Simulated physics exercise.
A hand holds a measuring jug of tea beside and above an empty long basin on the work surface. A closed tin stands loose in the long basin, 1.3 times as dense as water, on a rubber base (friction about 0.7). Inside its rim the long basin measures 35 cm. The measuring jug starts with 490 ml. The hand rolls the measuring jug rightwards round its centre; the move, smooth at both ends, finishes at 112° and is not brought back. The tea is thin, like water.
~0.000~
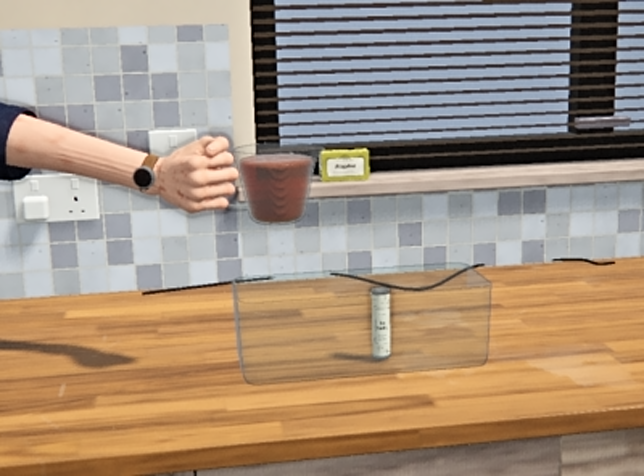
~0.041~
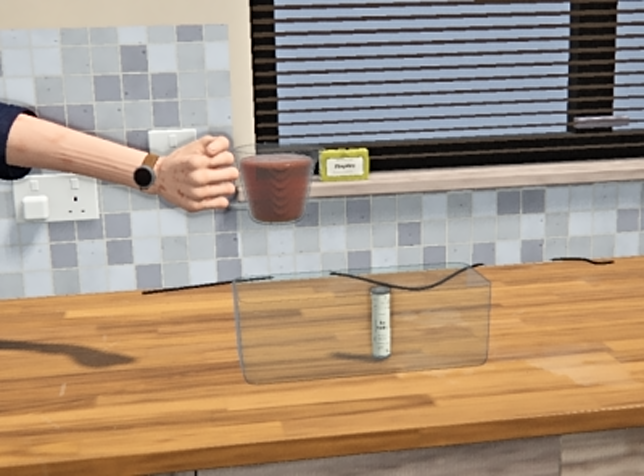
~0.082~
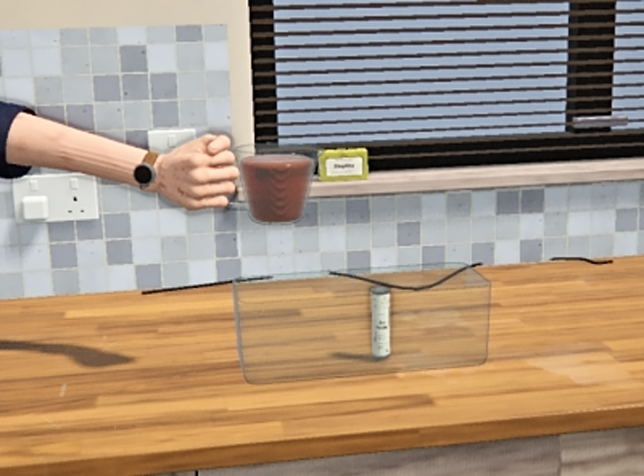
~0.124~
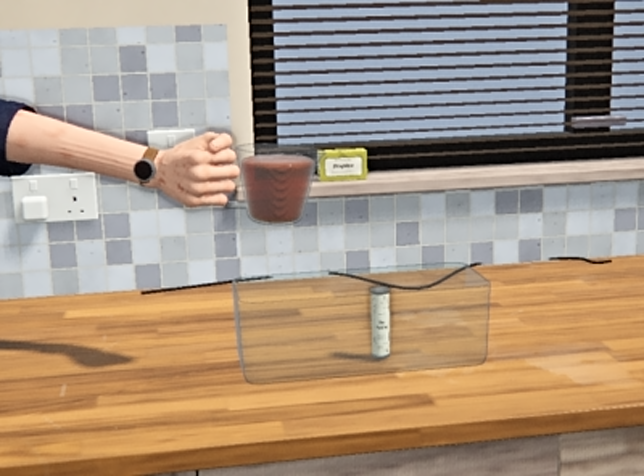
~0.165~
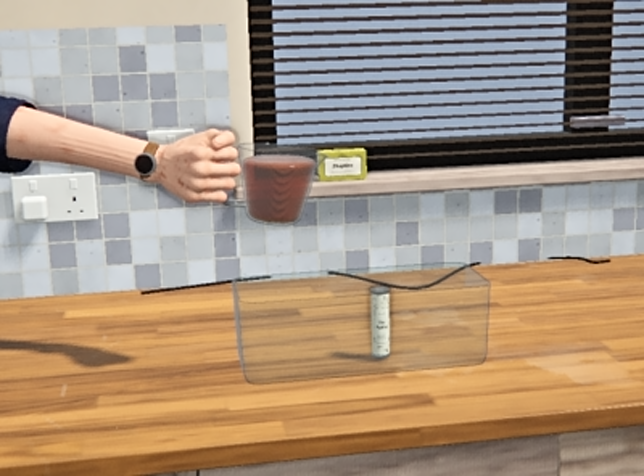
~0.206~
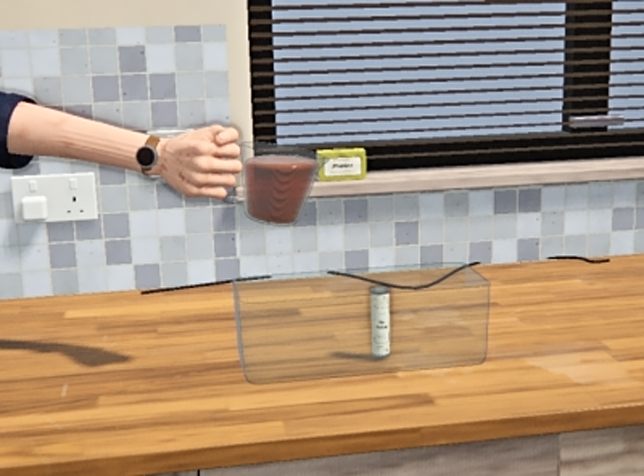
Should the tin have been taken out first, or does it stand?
It goes over.
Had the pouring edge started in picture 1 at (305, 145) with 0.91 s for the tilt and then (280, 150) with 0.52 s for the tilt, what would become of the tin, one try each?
First it falls; then it stays up.
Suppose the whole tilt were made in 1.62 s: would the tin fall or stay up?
The tin topples.
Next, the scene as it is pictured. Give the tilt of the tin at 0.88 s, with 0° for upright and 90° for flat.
About 0°.
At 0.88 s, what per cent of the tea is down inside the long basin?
About 80 per cent.
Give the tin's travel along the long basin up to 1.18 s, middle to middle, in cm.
About 9 cm.
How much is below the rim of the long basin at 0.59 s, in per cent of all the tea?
About 10 per cent.
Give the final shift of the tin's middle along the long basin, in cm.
Some 8.5 cm.
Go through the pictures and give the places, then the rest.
Tilt 0°; pouring edge (324, 147); surface from (238, 161) to (313, 157); the long basin's rim runs from (235, 292) to (479, 275); the tin's top is at (380, 293), in the first frame.
Tilt 0°; pouring edge (325, 148); surface from (238, 161) to (313, 158), in the second frame.
Tilt 2°; pouring edge (325, 149); surface from (238, 161) to (314, 158), in the third frame.
Tilt 4°; pouring edge (326, 152); surface from (240, 160) to (314, 159), in the fourth frame.
Tilt 7°; pouring edge (328, 155); surface from (241, 160) to (316, 160), in the fifth frame.
Tilt 11°; pouring edge (330, 158); surface from (244, 161) to (319, 161), in the sixth frame.
By 0.59 s the tilt is 72° and 63 per cent is still to pour; the tin stands where it began.
By 0.88 s the tilt is 108° and 6 per cent is still to pour; the tin stands 2 cm from where it began.
By 1.18 s the tilt is 112° and 0 per cent is still to pour; the tin lies on its side.
By 1.50 s the tilt is 112° and 0 per cent is still to pour; the tin lies on its side.
At rest the tin lies on its side.
